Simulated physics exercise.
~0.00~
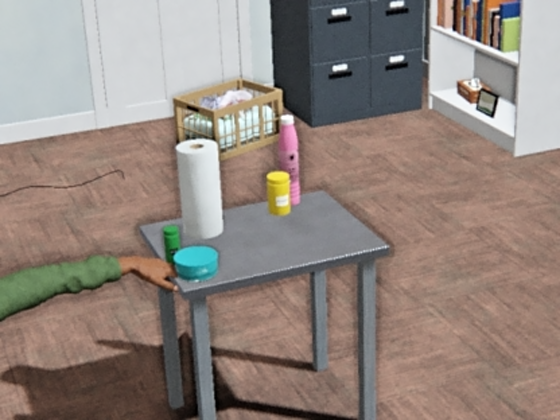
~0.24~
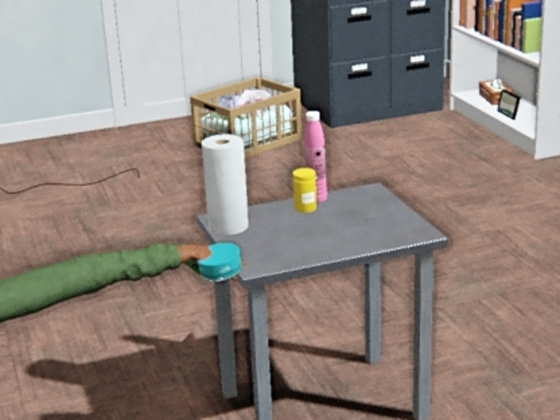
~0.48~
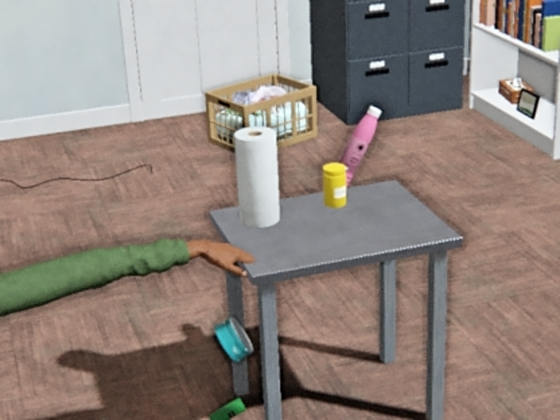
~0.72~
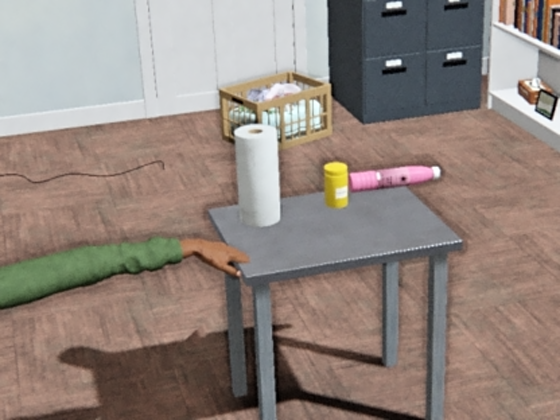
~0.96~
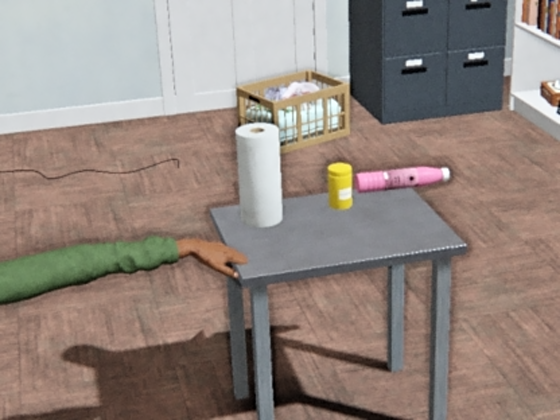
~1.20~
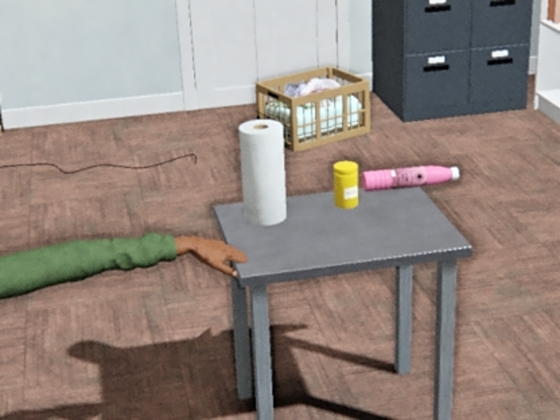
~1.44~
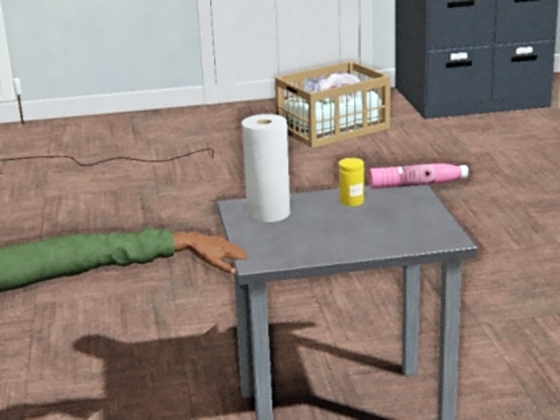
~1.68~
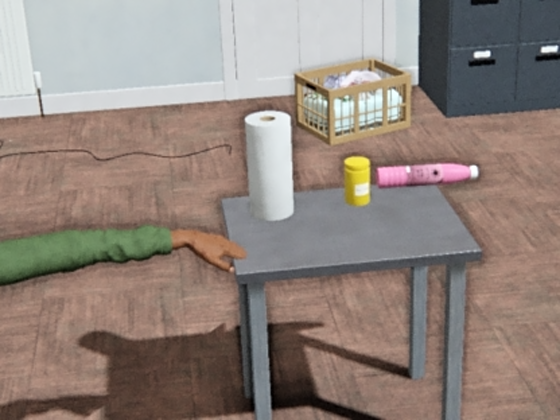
A gray table jerked to the right beside an outstretched arm in a green sleeve, and a green shaker and turquoise tub dropped off its near edge. The pink bottle tipped over and stayed lying down, while the white roll and yellow jar remained upright.
